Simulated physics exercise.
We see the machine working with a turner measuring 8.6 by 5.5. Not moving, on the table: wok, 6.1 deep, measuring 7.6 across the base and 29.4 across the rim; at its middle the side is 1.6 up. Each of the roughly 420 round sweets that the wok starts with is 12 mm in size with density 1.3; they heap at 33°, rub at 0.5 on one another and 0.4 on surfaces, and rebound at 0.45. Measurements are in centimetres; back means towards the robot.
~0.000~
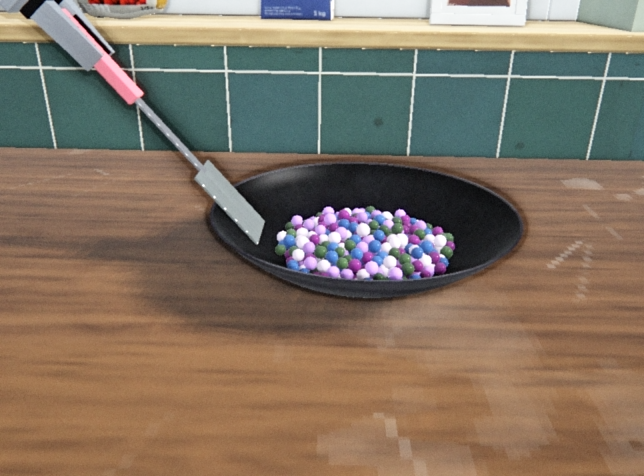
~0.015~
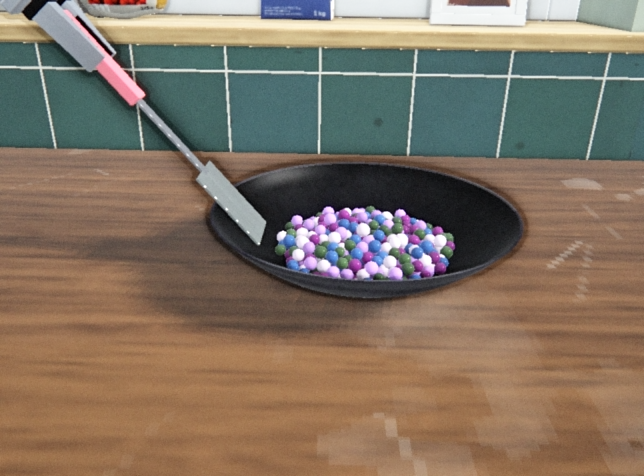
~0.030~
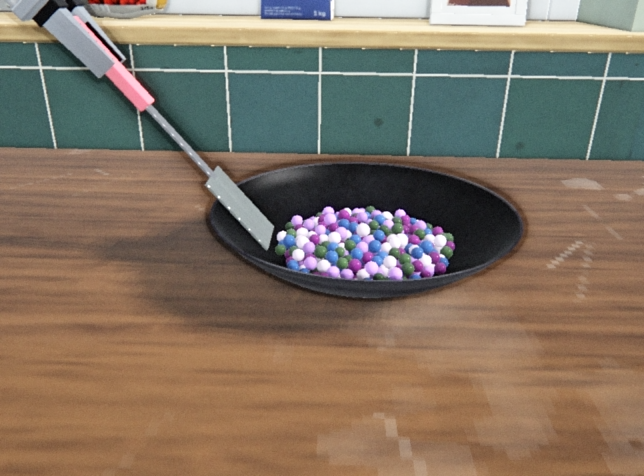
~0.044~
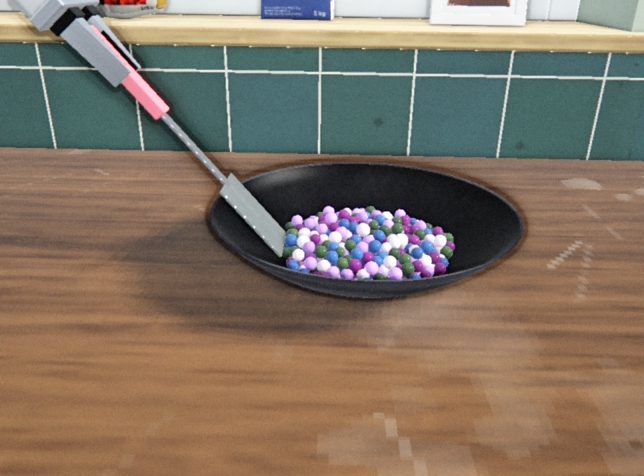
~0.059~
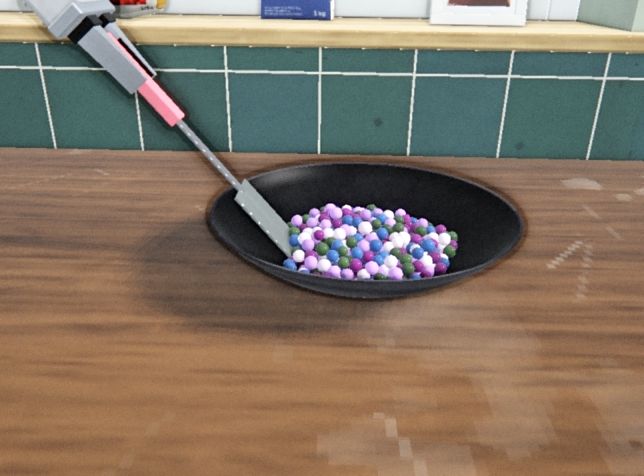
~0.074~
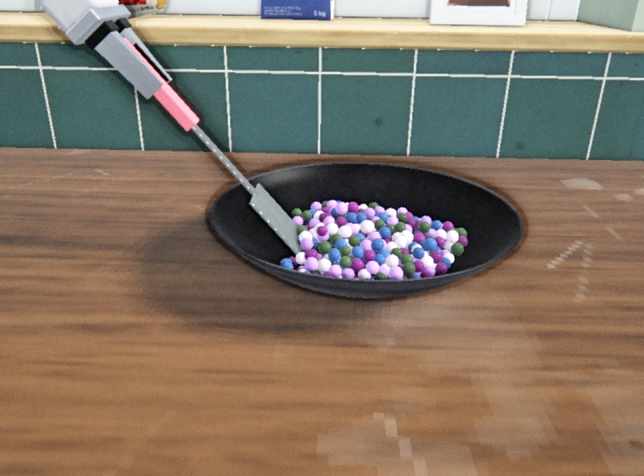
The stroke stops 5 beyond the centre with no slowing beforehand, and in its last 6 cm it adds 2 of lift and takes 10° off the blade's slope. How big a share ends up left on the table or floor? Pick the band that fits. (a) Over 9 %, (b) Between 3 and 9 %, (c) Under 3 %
The answer is c.
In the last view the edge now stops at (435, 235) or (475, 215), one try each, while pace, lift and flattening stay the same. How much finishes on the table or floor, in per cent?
Around 5 per cent for the first try and 30 per cent for the second.
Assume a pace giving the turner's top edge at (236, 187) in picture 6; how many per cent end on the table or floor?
Estimate: Close to 0 %.
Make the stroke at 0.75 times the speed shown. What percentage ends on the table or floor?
Roughly 0 percent ends on the table or floor.
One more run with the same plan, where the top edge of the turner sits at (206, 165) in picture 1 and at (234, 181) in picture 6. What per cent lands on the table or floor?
My guess would be close to 0 per cent.
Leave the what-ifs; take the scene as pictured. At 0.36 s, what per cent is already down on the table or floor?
It comes to some 0 in a hundred.
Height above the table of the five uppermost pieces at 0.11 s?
6 cm or so.
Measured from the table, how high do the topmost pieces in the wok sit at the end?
Close to 6.5 centimetres high.
By 0.11 s, sloping 50°, highest piece 6 above the table; 417 in the wok.
By 0.15 s, sloping 46°, highest piece 6 above the table; 417 in the wok.
By 0.36 s, sloping 40°, highest piece 7 above the table; 416 in the wok, 1 on the blade or in flight.
By 1.41 s, sloping 40°, highest piece 6 above the table; 415 in the wok, 2 on the table or floor.
Final count, 415 in the wok, 2 on the table or floor. That is 0 % on the table or floor.
